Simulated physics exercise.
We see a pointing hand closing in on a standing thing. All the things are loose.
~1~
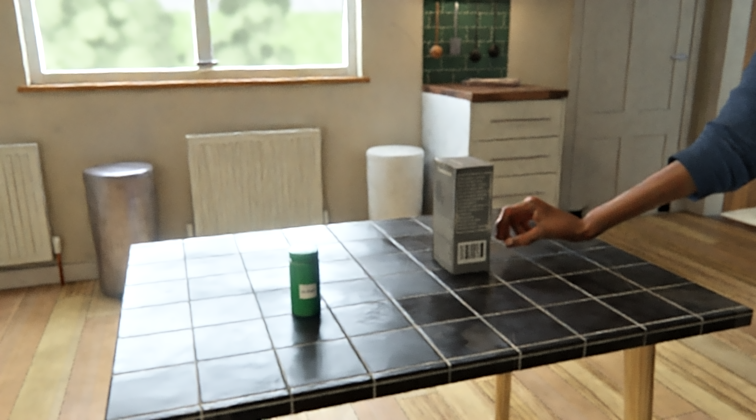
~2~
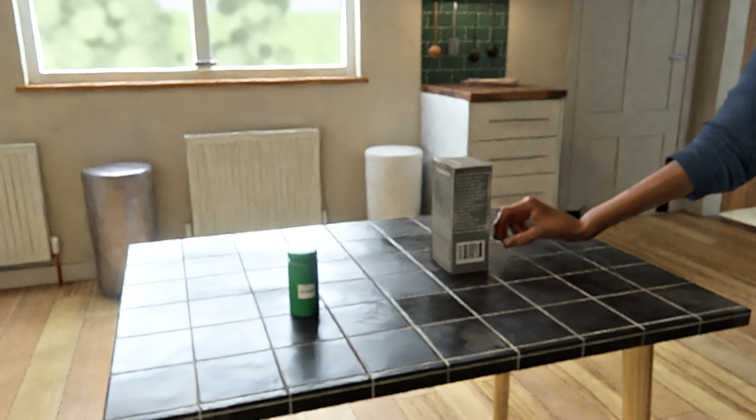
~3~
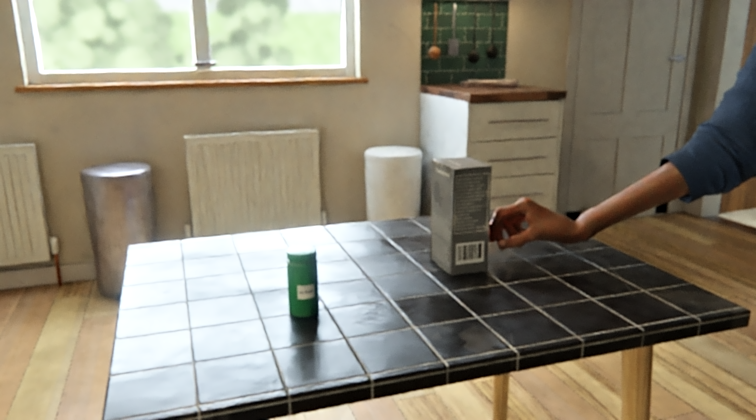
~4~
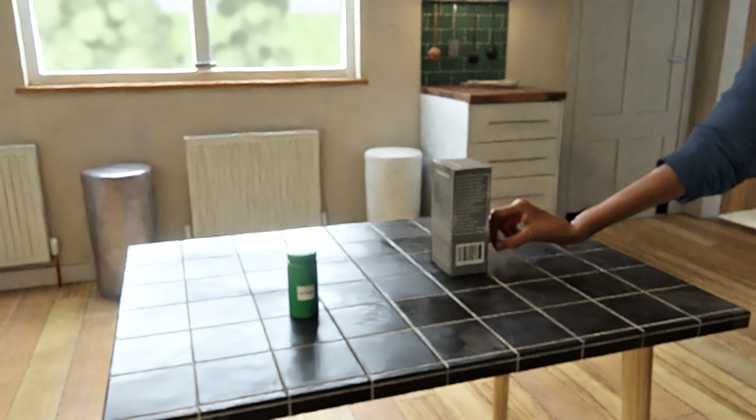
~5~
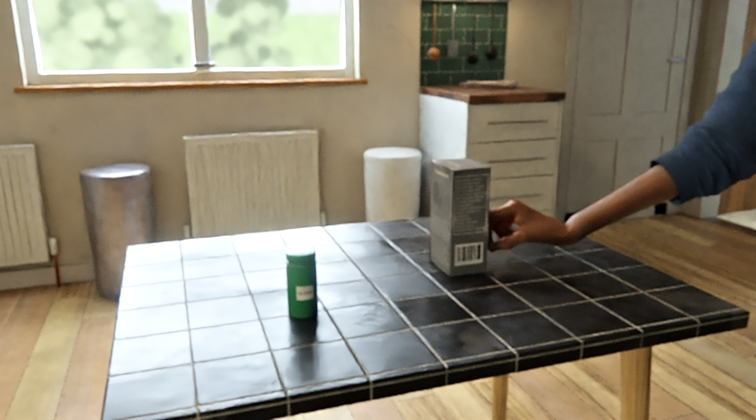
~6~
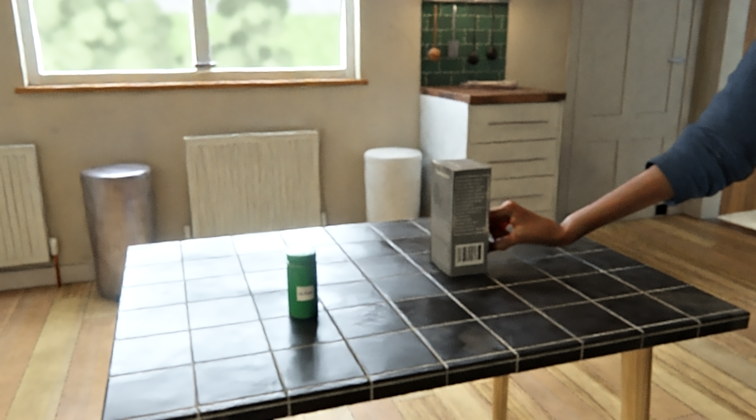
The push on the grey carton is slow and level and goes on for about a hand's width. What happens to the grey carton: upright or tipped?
The grey carton keeps standing.
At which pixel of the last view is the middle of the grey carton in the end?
Around (396, 223).
Then, 0.40 s after the last picture, grey carton slid a little near (438, 219).
Then, 0.80 s after the last picture, grey carton slid about its own width near (415, 220).
At rest, moved from the start, grey carton. Seen from the same camera at the end, grey carton near (396, 223).
